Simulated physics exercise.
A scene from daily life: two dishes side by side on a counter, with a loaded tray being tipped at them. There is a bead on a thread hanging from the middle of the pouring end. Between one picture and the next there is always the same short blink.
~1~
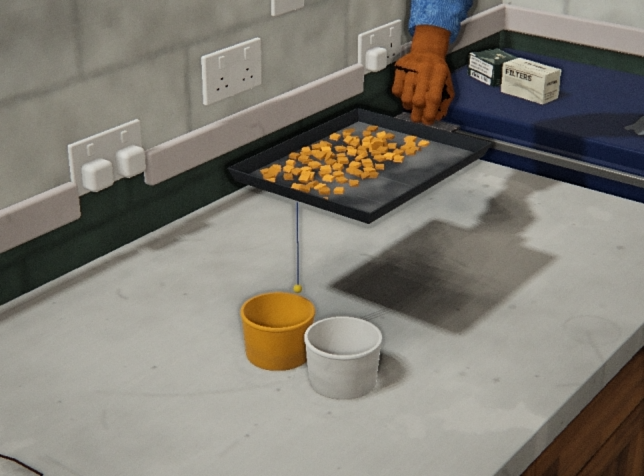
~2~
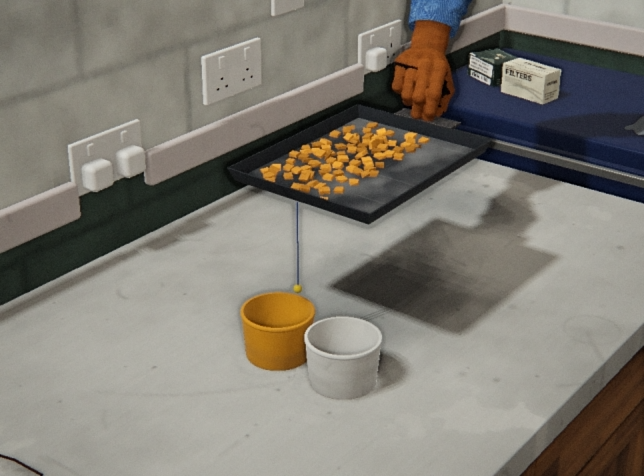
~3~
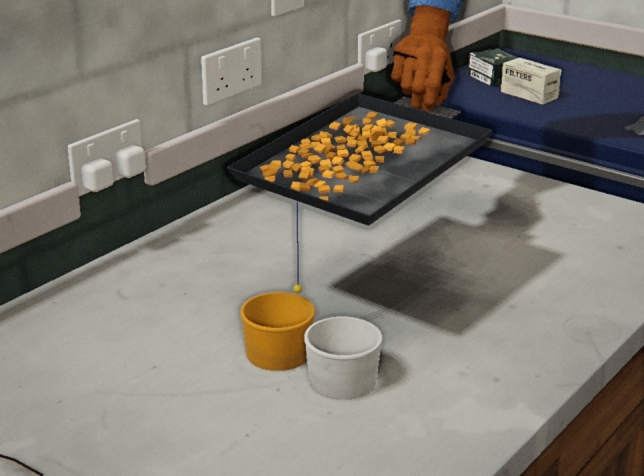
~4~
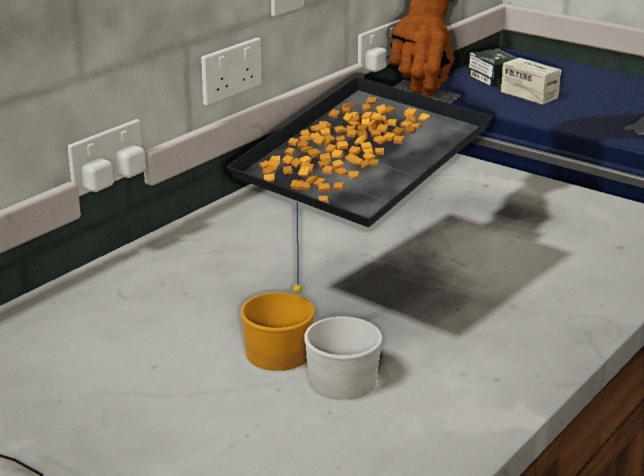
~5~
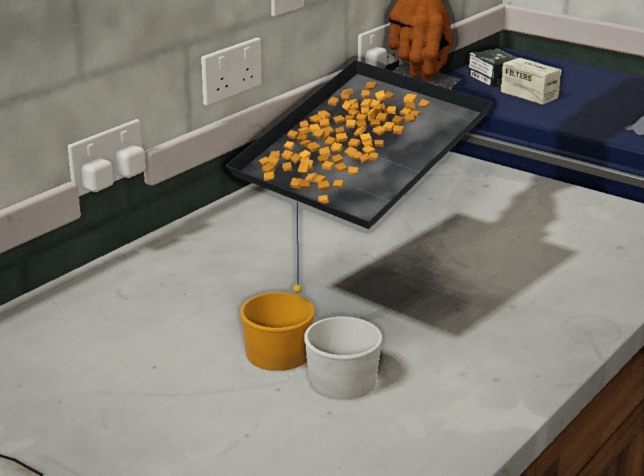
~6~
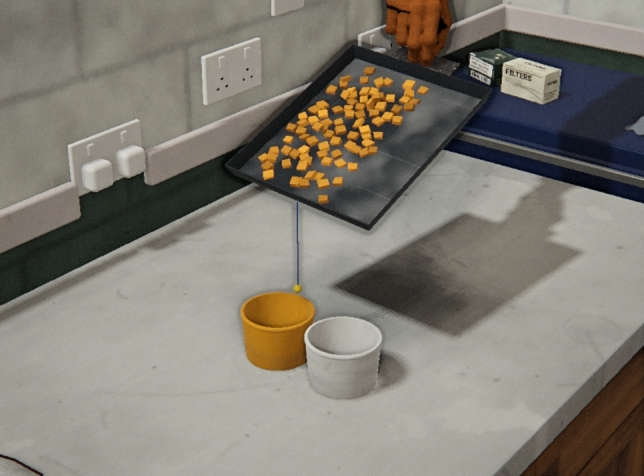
On a pale countertop by a grey wall with sockets, an orange-gloved hand holds a dark tray of small orange pieces above an orange dish and a white one. The hand gradually raises the tray's far side, steepening its slant toward the viewer, while the pieces stay scattered across it and the dishes remain still.
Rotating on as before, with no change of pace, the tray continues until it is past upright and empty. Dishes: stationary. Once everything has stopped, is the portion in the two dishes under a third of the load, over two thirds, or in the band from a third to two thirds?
It is over two thirds.
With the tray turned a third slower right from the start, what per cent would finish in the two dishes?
About 80 %.
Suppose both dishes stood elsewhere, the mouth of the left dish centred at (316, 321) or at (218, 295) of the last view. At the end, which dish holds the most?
The first arrangement gives the one at left, the second arrangement gives the one at right.
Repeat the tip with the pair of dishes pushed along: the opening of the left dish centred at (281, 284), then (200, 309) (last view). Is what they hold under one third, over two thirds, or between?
For the first spot it's under a third, and for the next one it's less than a third.
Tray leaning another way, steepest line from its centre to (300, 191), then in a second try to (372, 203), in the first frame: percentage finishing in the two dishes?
Case one 30 %; case two 50 %.
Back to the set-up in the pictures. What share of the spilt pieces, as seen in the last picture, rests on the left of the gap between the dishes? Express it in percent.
Share on the left: Near 60 %.
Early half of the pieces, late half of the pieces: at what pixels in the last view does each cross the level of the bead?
I'd say close to (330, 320) at first and close to (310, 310) later on.
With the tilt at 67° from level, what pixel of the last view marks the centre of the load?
(313, 203).
Soon after the last picture, tray tipped steeply; most on the tray; about a quarter in the air.
A little later, tray tipped past a quarter turn; a stray few on the tray; about a third in the right dish; about a quarter in the left dish; a small part outside both; about a quarter in the air.
Later still, tray tipped past a quarter turn; about half in the right dish; about a third in the left dish; about a quarter outside both.
At rest, tray tipped past a quarter turn; about half in the right dish; about a third in the left dish; about a quarter outside both.
